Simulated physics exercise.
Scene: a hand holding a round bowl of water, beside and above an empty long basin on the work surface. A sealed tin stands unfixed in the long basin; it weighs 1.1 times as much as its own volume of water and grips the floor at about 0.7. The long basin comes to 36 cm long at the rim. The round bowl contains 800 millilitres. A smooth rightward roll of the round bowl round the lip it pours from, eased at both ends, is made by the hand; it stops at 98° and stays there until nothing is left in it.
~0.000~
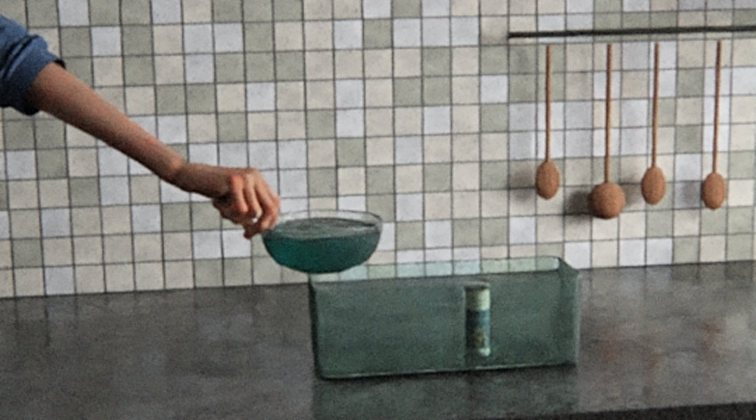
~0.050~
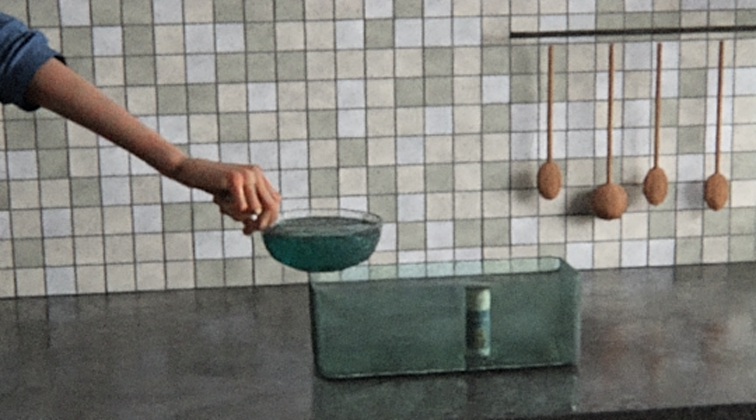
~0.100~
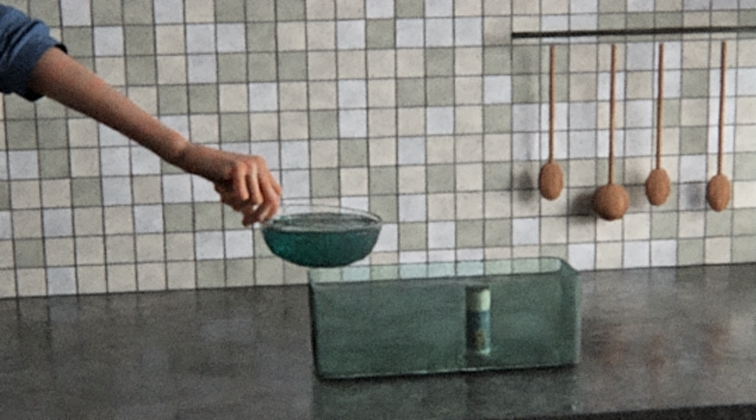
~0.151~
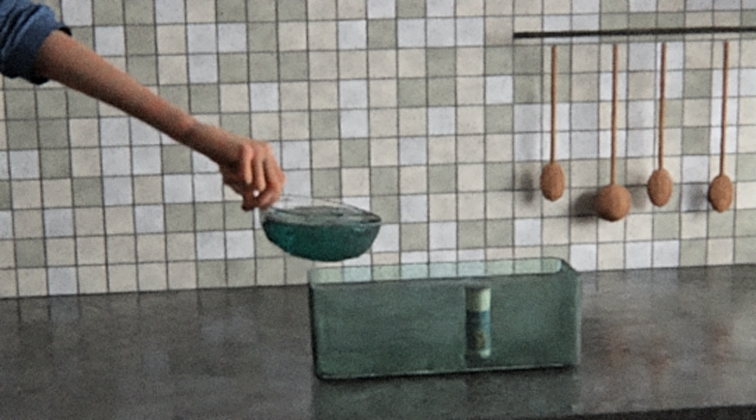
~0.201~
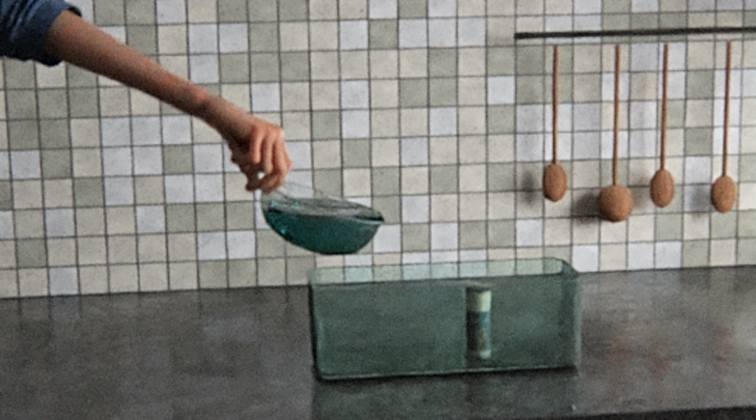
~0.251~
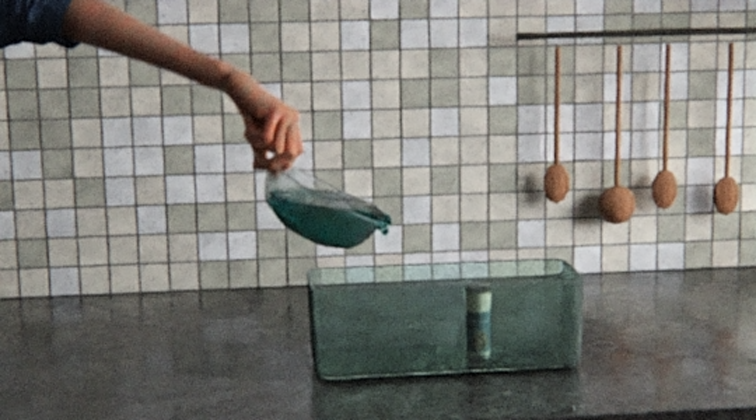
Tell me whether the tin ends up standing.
It does not; it falls.
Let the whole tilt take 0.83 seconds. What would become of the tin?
Then it topples.
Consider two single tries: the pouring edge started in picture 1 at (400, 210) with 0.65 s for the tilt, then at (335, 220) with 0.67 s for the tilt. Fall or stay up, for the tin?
Run one: It does not tip. Run two: It does not tip.
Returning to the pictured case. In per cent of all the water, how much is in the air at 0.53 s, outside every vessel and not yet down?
Near 54 per cent of it all.
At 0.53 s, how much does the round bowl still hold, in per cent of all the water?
At that time about 18 in a hundred parts are still held.
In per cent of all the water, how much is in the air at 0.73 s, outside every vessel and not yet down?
It comes to some 5 percent of the total.
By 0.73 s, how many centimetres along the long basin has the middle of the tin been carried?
The tin has gone some 5 cm.
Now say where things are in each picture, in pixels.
In the first picture, tilt 0°; pouring edge (382, 220); surface from (263, 230) to (379, 225); the long basin's rim runs from (311, 281) to (571, 268); the tin's top is at (477, 289).
In the second picture, tilt 1°; pouring edge (382, 220); surface from (262, 229) to (379, 224).
In the third picture, tilt 5°; pouring edge (381, 221); surface from (261, 225) to (378, 221).
In the fourth picture, tilt 12°; pouring edge (381, 221); surface from (262, 216) to (379, 216).
In the fifth picture, tilt 20°; pouring edge (380, 221); surface from (263, 205) to (379, 216); 3 per cent is over the edge.
In the sixth picture, tilt 30°; pouring edge (380, 221); surface from (268, 192) to (370, 210); 8 per cent is over the edge.
Then, 0.53 s in, the tilt is 87° and 18 per cent is still to pour; the tin stands where it began.
Then, 0.73 s in, the tilt is 98° and 0 per cent is still to pour; the tin leans 48°.
Then, 0.94 s in, the tilt is 98° and 0 per cent is still to pour; the tin lies on its side.
Then, 1.17 s in, the tilt is 98° and 0 per cent is still to pour; the tin lies on its side.
Finally, the tin lies on its side.
